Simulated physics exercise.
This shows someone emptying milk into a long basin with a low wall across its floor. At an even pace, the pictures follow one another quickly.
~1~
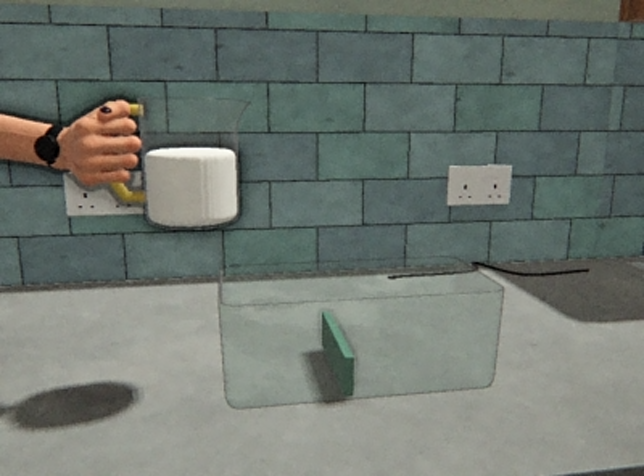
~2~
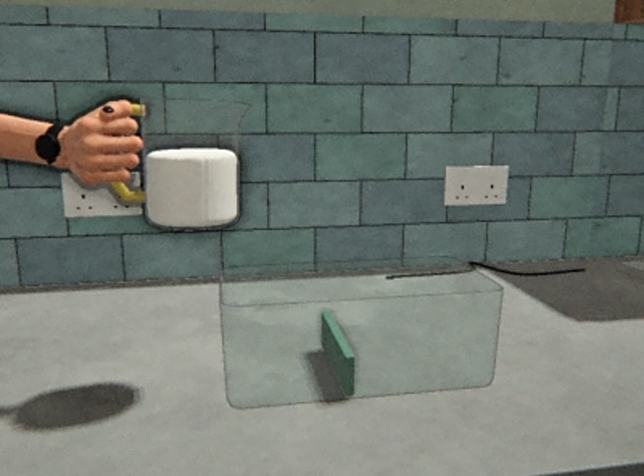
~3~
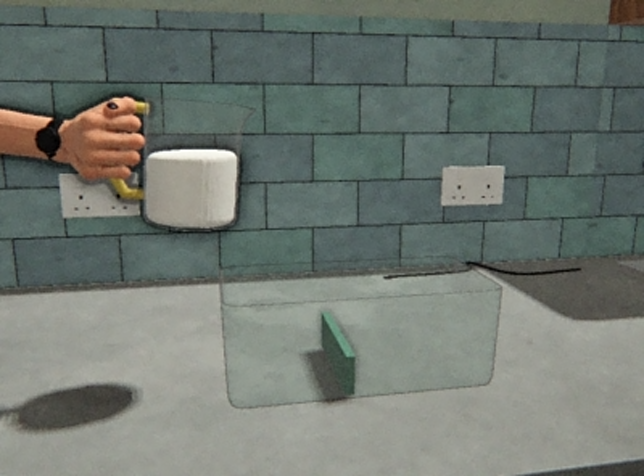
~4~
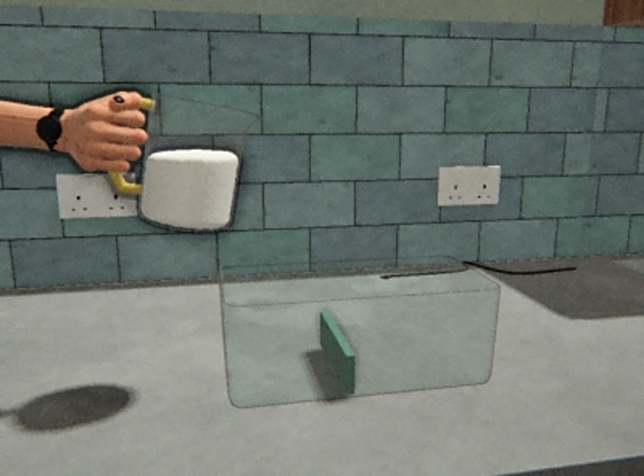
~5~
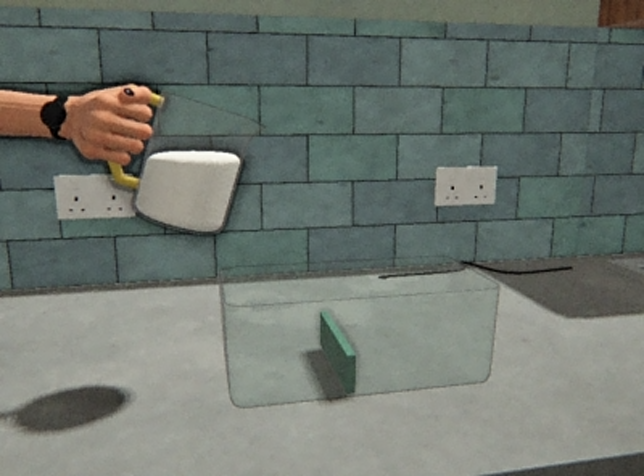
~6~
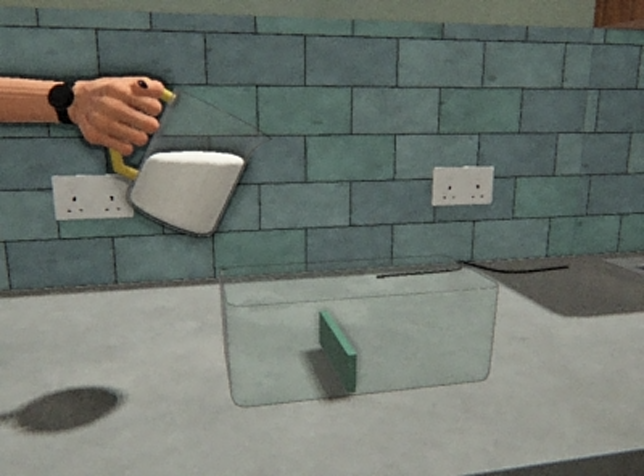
A hand holds a jug of milk above a clear basin and tilts it rightward.
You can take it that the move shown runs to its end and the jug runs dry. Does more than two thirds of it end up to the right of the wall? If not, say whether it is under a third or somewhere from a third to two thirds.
The right side is left with too little to make a third.
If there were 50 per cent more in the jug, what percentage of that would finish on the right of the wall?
I'd reckon close to 25 %.
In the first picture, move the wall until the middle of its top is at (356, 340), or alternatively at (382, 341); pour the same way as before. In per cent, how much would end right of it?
In turn some 5 and 10 in a hundred.
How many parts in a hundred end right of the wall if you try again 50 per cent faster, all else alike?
It comes to some 5 in a hundred.
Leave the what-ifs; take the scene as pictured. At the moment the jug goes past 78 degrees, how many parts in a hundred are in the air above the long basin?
I'd reckon some 10 per cent.
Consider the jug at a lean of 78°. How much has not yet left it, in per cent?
About 90 per cent.
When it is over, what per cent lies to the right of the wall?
Close to 5 in a hundred.
A moment on, the jug is tipped on its side and 90 per cent is still to pour, 0 is left of the wall and 0 right of it.
Next, the jug is tipped right over and 36 per cent is still to pour, 43 is left of the wall and 1 right of it.
Then the jug is tipped right over and 7 per cent is still to pour, 81 is left of the wall and 3 right of it.
Later the jug is tipped right over and 1 per cent is still to pour, 92 is left of the wall and 4 right of it.
Finally, 93 per cent lies left of the wall, 4 right of it and 4 outside.
